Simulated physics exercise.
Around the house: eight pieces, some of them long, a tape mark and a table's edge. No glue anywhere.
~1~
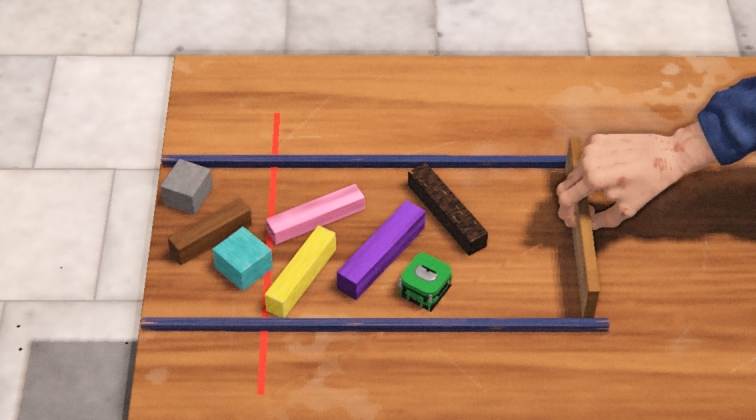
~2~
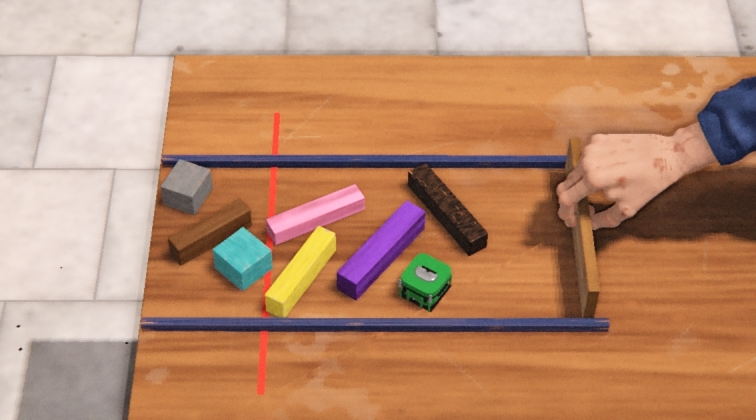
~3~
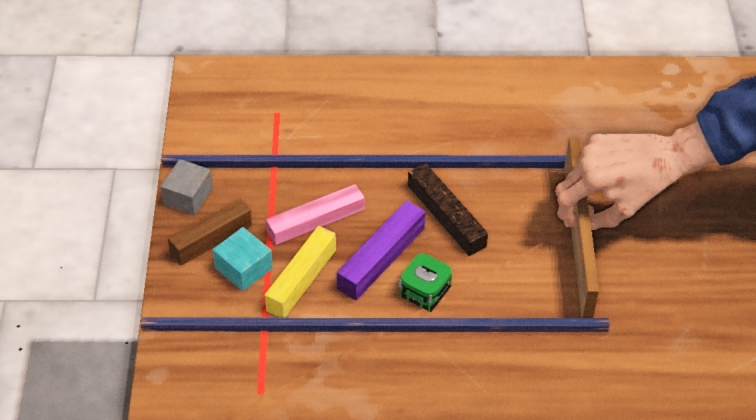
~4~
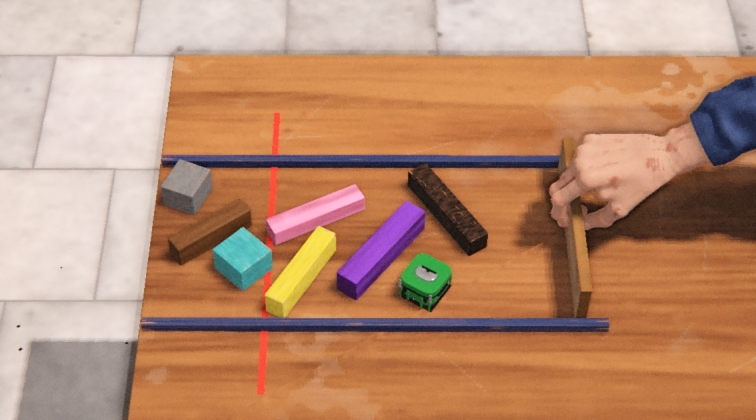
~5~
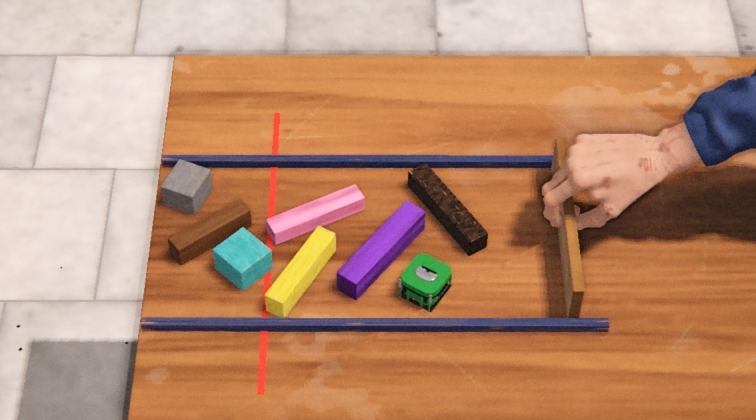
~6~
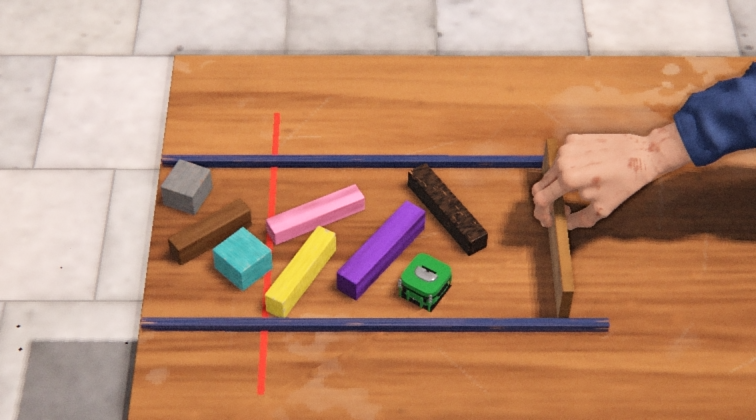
A hand in a blue sleeve grips an upright wooden board at the right of a wooden table, seen from above with pale floor tiles beyond. Between two dark blue rails lie a grey block, brown stick, turquoise block, pink, yellow and purple bars, a dark speckled bar and a green case, with a red line crossing at left. The hand slides the board slightly left, touching none of the pieces, which stay still.
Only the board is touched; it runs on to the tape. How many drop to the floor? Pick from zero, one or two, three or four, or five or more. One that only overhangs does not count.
The number that fall off is zero.
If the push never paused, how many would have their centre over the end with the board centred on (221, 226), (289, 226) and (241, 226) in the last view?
Past the end: 4, 0 and 3.
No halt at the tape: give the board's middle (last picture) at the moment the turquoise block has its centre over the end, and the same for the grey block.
Its middle is around (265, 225) and around (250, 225).
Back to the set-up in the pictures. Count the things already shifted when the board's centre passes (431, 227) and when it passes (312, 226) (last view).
3 and 7.
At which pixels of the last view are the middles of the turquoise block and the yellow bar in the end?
The turquoise block stops around (157, 257); the yellow bar around (194, 269).
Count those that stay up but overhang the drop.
It comes to 3.
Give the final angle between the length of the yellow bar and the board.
About 10°.
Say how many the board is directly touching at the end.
The number is 2.
Soon after, none off yet; grey block at rest near (187, 187); brown stick at rest near (211, 232); turquoise block at rest near (243, 259).
In the end, the number that fall off is zero.
